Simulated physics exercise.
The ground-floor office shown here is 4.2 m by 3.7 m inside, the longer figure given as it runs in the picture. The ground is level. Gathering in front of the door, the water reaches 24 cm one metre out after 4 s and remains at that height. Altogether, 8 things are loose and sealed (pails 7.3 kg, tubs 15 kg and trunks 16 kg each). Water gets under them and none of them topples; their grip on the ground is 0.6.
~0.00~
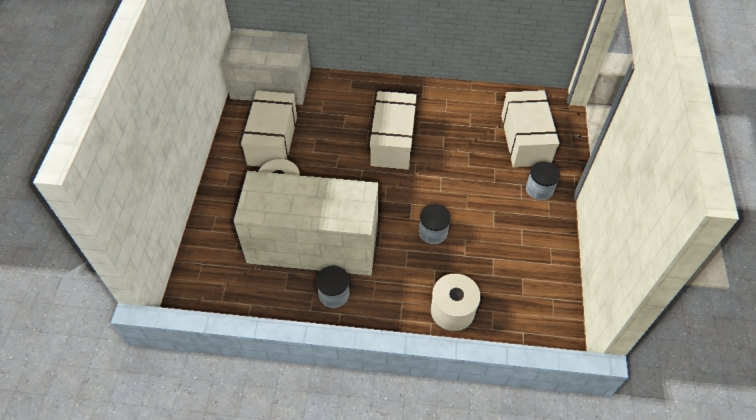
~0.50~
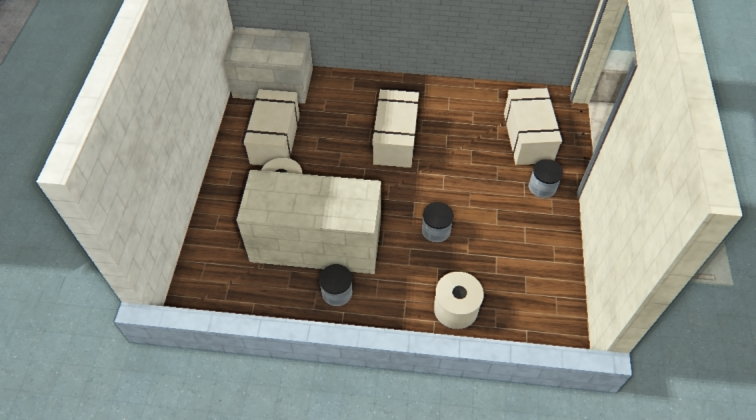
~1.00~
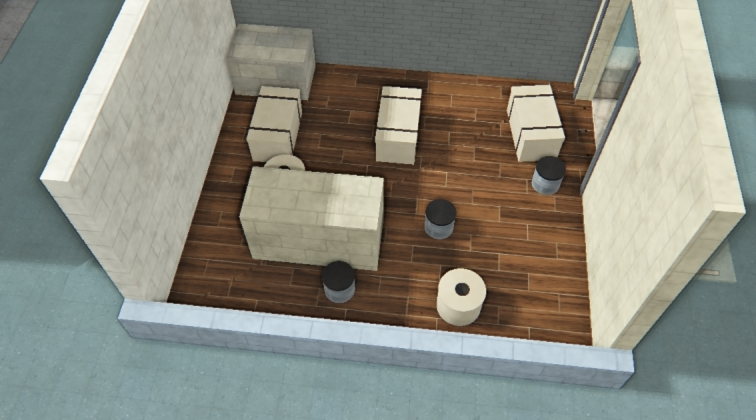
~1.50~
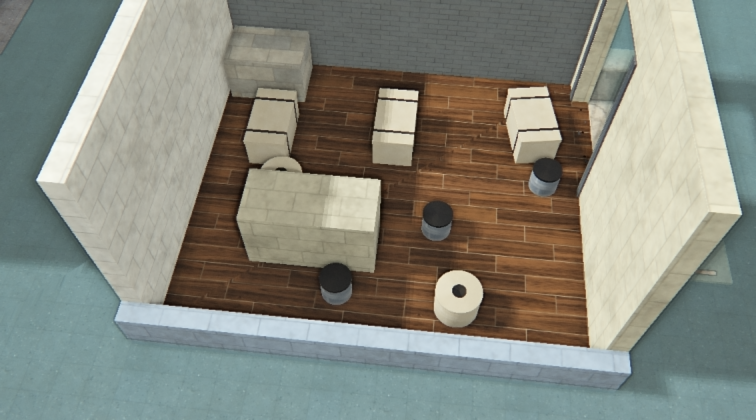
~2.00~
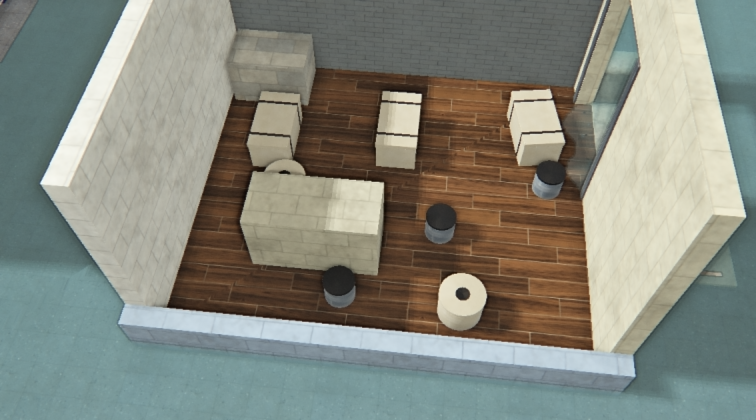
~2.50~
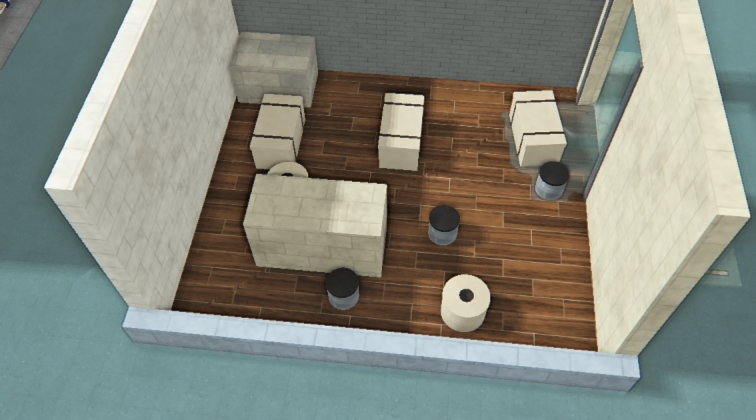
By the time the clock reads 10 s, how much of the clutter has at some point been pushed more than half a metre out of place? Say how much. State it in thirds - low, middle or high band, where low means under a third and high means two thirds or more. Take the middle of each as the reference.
Middle band.
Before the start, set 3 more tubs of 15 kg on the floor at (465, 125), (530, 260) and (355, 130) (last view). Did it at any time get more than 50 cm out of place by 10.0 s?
Respectively, higher, lower and higher.
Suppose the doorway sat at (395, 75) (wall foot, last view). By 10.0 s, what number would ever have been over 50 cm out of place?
Count: 4.
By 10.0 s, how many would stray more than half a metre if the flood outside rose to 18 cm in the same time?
I count 3 of them in that case.
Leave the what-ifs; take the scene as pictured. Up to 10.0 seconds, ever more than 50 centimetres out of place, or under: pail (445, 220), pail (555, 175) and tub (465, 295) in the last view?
In that order: Short of it, under, short of it.
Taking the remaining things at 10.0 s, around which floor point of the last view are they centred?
Mean position: Approximately (378, 245).
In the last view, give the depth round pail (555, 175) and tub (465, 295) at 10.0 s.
Roughly 4 and 8 cm.
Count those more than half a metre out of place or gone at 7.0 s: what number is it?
Count then: 3.
After 3.5 s 1 of 8 are over 50 cm from their spots; 0 afloat.
After 4.5 s 1 of 8 are over 50 cm from their spots; 0 afloat.
After 7.0 s 3 of 8 are over 50 cm from their spots; 4 afloat.
After 10.0 s 3 of 8 are over 50 cm from their spots, and 3 have been at some point; 5 afloat.
